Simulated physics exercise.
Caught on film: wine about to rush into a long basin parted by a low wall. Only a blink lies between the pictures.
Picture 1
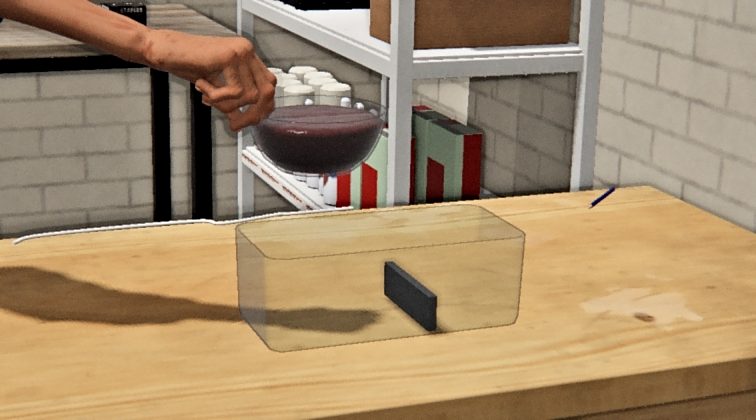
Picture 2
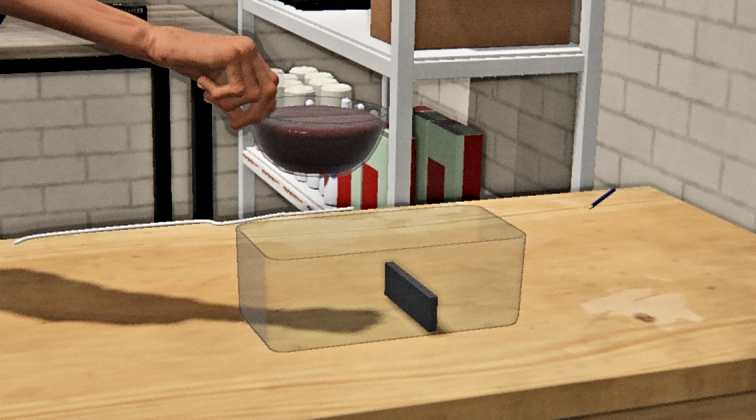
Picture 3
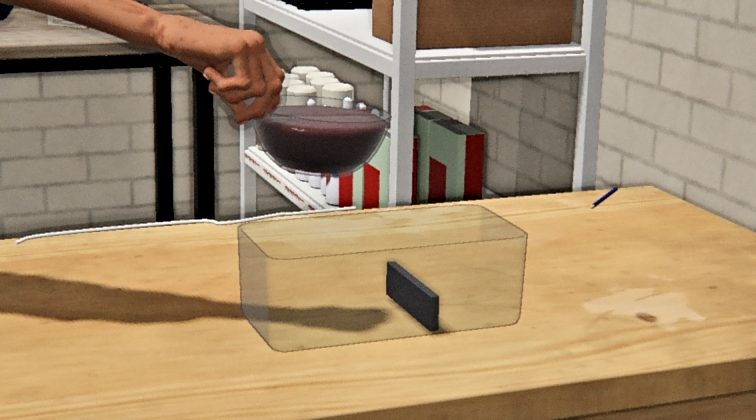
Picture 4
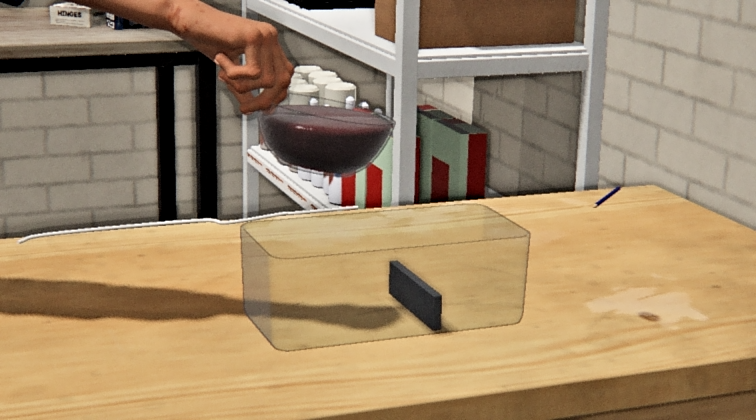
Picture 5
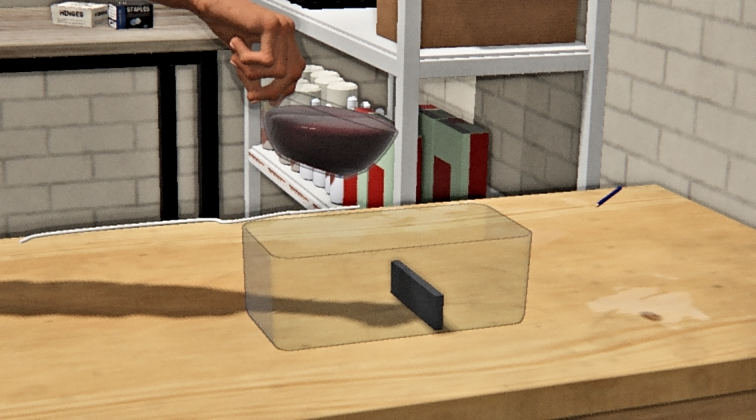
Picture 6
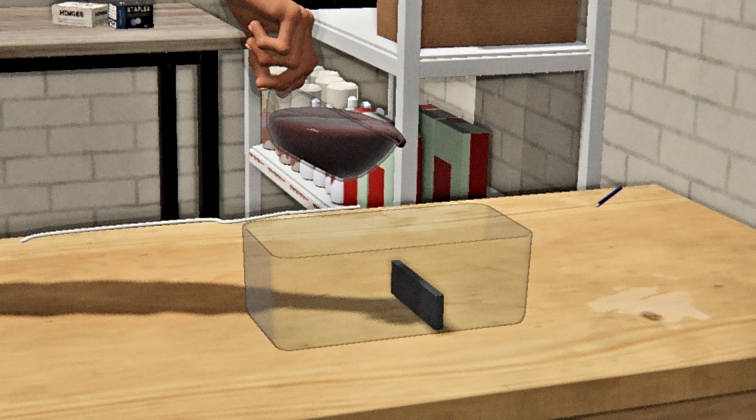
A hand tilts a glass bowl of dark red liquid above a clear, divided basin.
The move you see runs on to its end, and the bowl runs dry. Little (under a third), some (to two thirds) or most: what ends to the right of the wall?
The share right of the wall is from a third to two thirds.
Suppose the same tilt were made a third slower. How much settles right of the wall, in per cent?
Some 65 per cent.
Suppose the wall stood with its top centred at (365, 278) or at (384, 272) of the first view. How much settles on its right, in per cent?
About 90 and 80 per cent.
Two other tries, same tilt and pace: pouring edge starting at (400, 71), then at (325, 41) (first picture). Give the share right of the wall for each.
About 70 and 10 per cent.
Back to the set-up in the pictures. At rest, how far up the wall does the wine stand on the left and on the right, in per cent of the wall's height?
Near 30 on the left, 60 on the right.
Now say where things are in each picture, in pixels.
The first frame shows tilt 0°; pouring edge (381, 107); surface from (251, 121) to (377, 114); the long basin's rim runs from (250, 244) to (502, 221); the wall's top is at (410, 280).
The second frame shows tilt 1°; pouring edge (383, 109); surface from (252, 120) to (377, 115).
The third frame shows tilt 5°; pouring edge (385, 113); surface from (255, 118) to (380, 117).
The fourth frame shows tilt 11°; pouring edge (390, 119); surface from (261, 116) to (385, 118).
The fifth frame shows tilt 19°; pouring edge (392, 129); surface from (266, 116) to (388, 123); 1 per cent is over the edge.
The sixth frame shows tilt 29°; pouring edge (391, 141); surface from (270, 118) to (382, 129); 8 per cent is over the edge.
A moment on, the bowl is tipped on its side and 19 per cent is still to pour, 7 is left of the wall and 41 right of it.
Next, the bowl is tipped on its side and 2 per cent is still to pour, 36 is left of the wall and 51 right of it.
Then the bowl is tipped on its side and 0 per cent is still to pour, 45 is left of the wall and 52 right of it.
Later the bowl is tipped on its side and 0 per cent is still to pour, 48 is left of the wall and 49 right of it.
At rest 49 per cent lies left of the wall, 49 right of it and 2 outside.
